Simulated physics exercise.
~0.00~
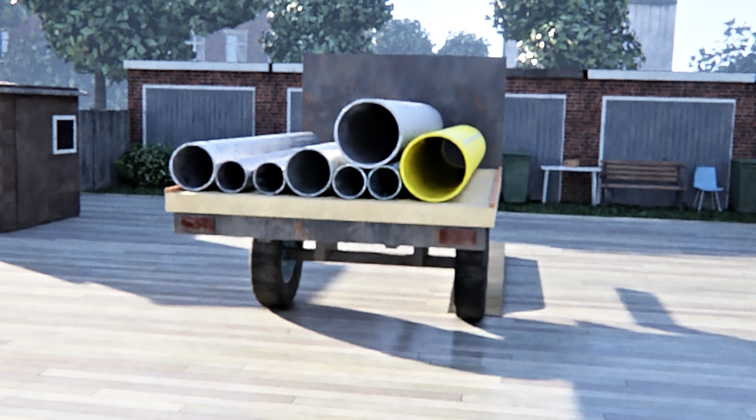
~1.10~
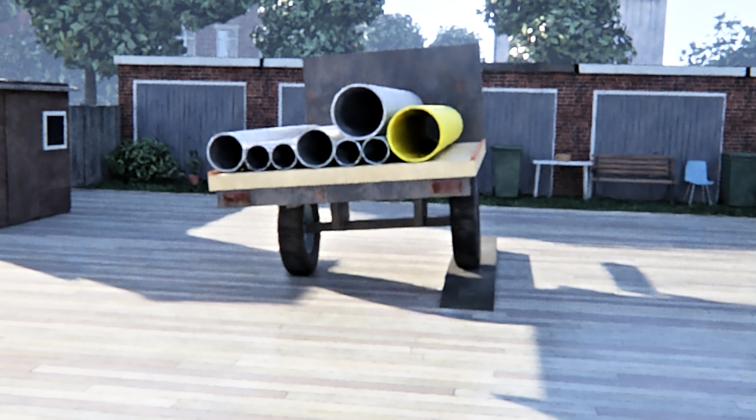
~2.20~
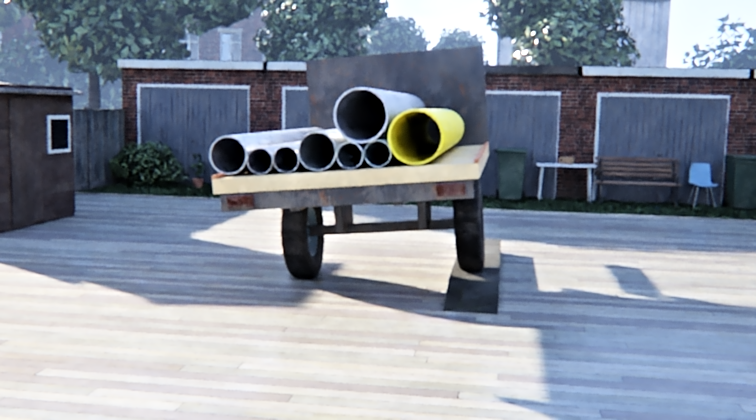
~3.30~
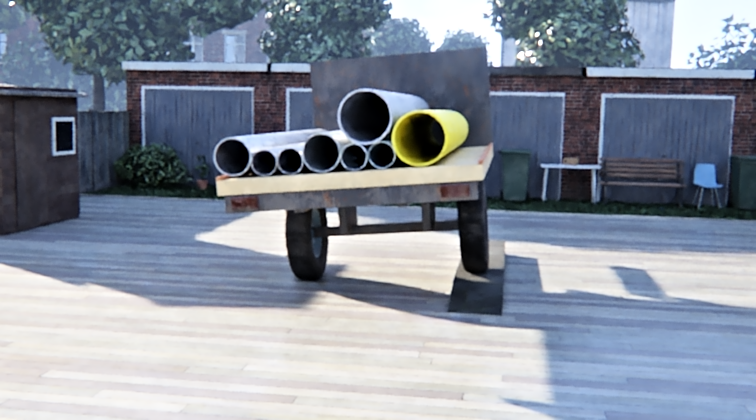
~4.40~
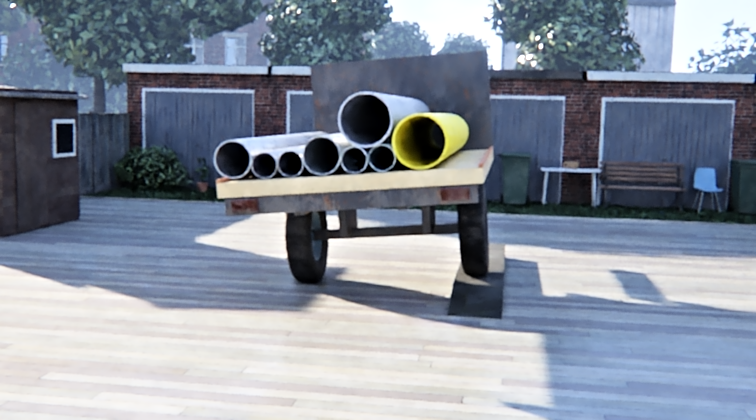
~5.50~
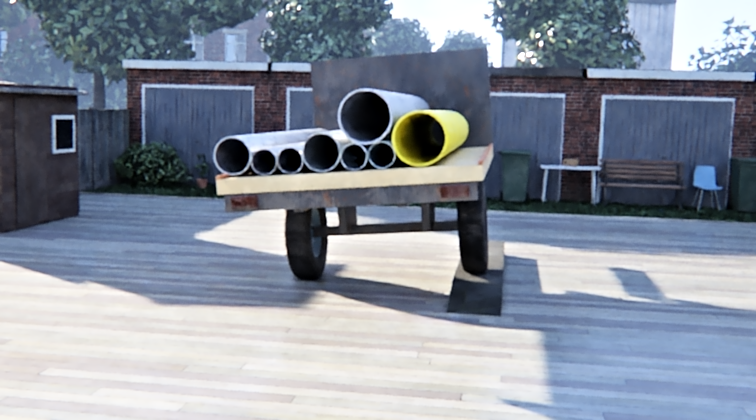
A bright yellow pipe sits at the right end of a row of grey pipes on a flat trailer, with one large grey pipe resting on top beside it. The trailer is seen from behind in a sunlit paved yard, with brick garages, trees, a bench and a pale blue chair beyond, and a dark shed at left. It moves a little away, and its right wheel climbs a small ramp, tilting the deck down to the left. The yellow pipe turns slightly but stays against its neighbours. The trailer stops, and every pipe remains aboard, at rest.
